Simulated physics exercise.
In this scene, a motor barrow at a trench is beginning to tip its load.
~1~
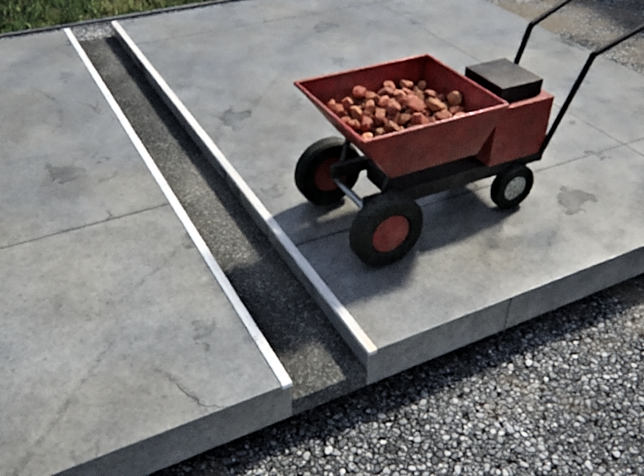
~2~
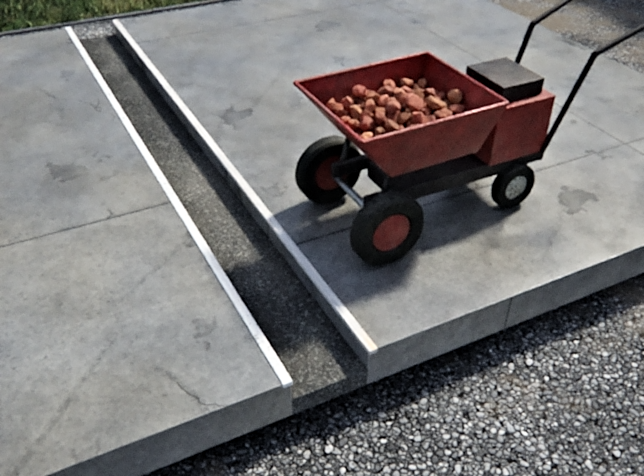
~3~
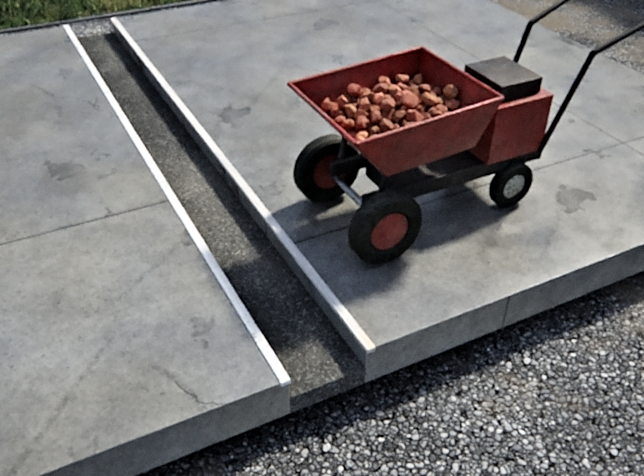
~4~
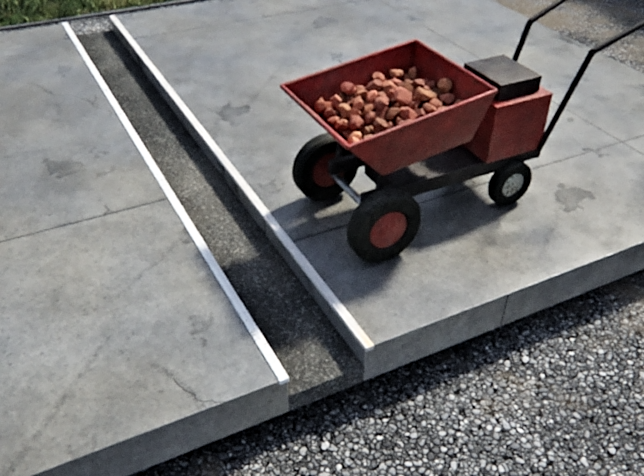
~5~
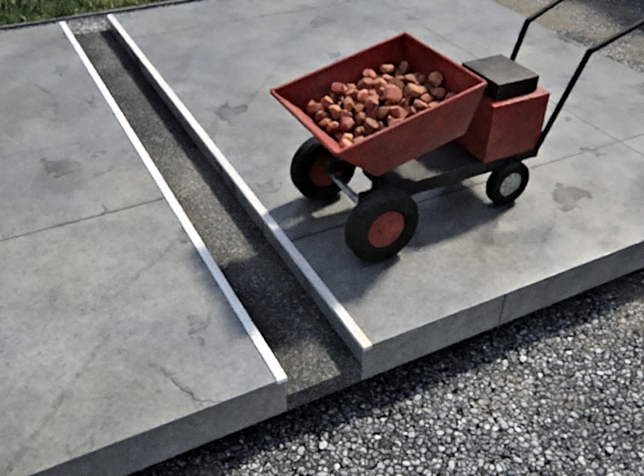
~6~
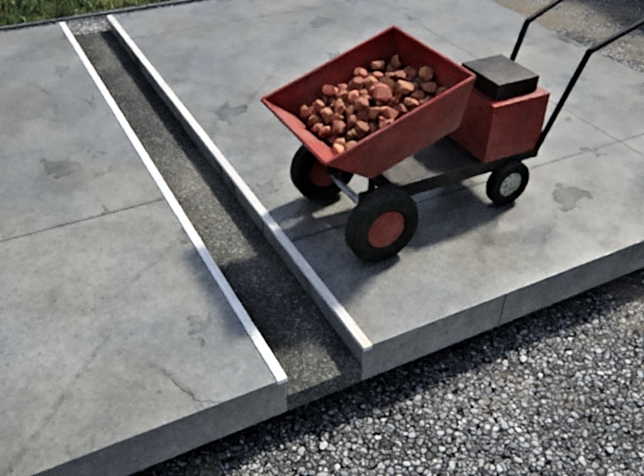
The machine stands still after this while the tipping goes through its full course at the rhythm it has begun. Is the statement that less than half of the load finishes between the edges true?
Half exceeded.
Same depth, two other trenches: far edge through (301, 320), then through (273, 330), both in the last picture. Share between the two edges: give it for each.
You'd get 0 in a hundred the first time and 50 in a hundred the second.
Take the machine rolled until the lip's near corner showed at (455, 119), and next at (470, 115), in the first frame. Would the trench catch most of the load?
A minority, then a minority.
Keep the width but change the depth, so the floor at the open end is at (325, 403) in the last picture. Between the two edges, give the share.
About 80 percent.
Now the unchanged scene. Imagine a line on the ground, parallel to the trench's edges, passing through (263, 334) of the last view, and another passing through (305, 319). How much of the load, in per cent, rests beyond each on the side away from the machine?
First 20 in a hundred, second 80 in a hundred.
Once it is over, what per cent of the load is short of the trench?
Roughly 0 in a hundred.
Just after the last frame, skip tipped steeply; every one in the skip.
A moment on, skip tipped right over; roughly two thirds in the skip; roughly a third in or heaped over the trench; about a tenth beyond it; just a few falling.
Further on, skip tipped right over; about a tenth in the skip; roughly two thirds in or heaped over the trench; roughly a quarter beyond it.
When it is over, skip tipped right over; about a tenth in the skip; roughly two thirds in or heaped over the trench; roughly a quarter beyond it.
